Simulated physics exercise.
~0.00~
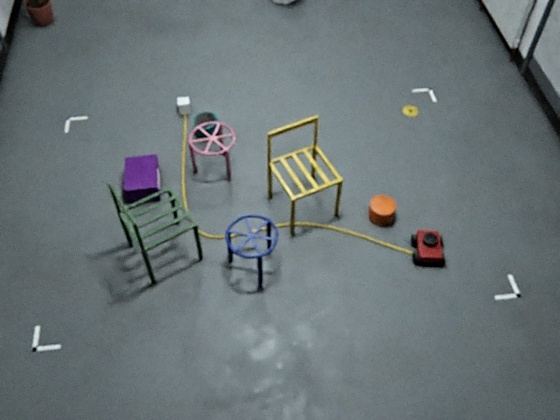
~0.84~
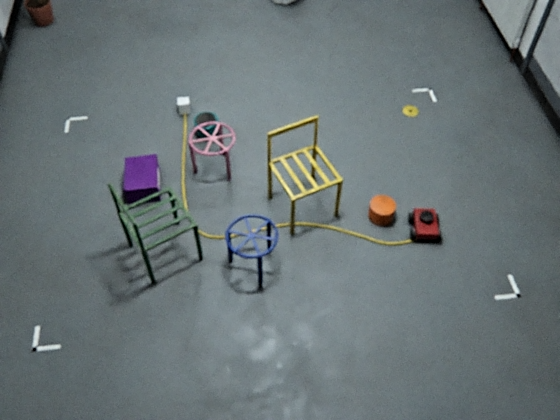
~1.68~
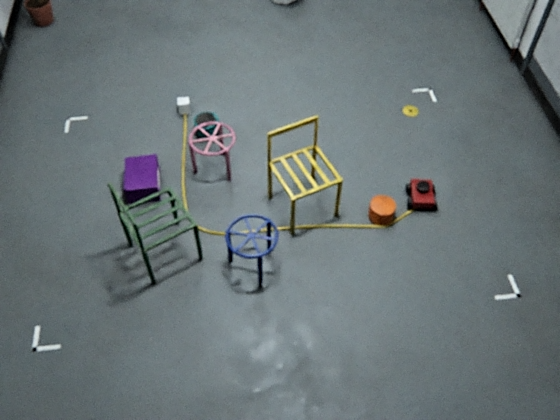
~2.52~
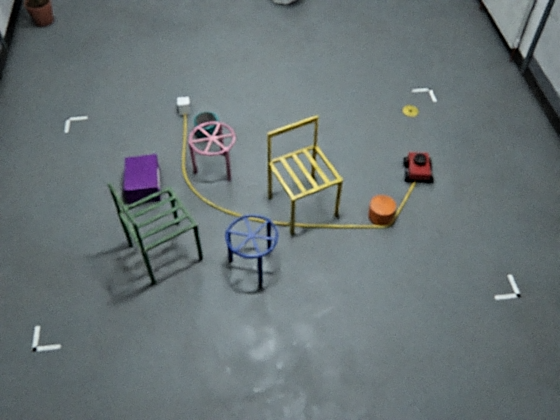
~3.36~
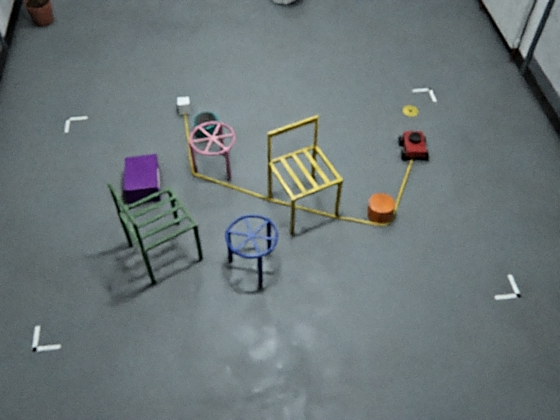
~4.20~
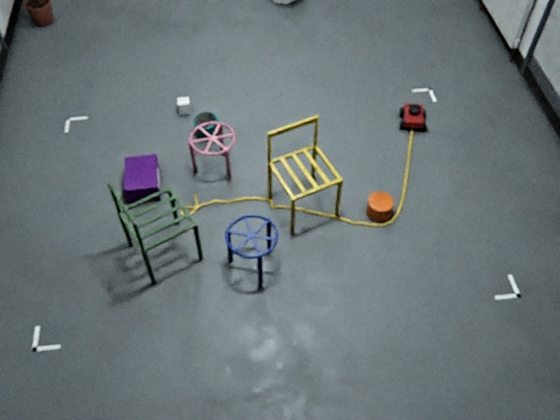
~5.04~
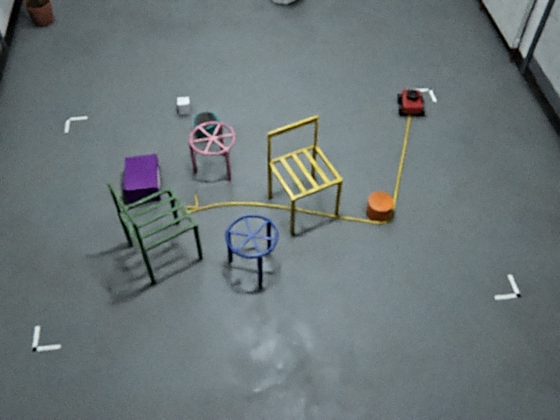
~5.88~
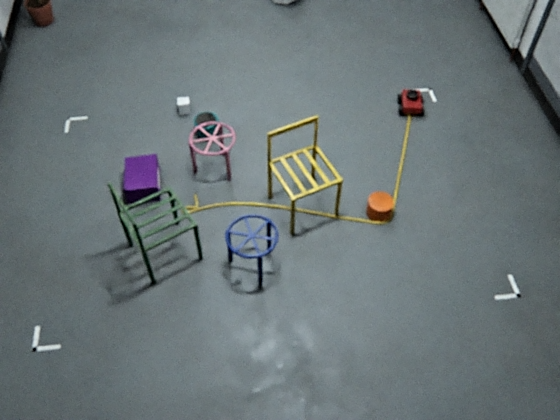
Red cart driving slowly up a grey floor, pulling its yellow lead taut around an orange tub, unplugging it, then stopping.
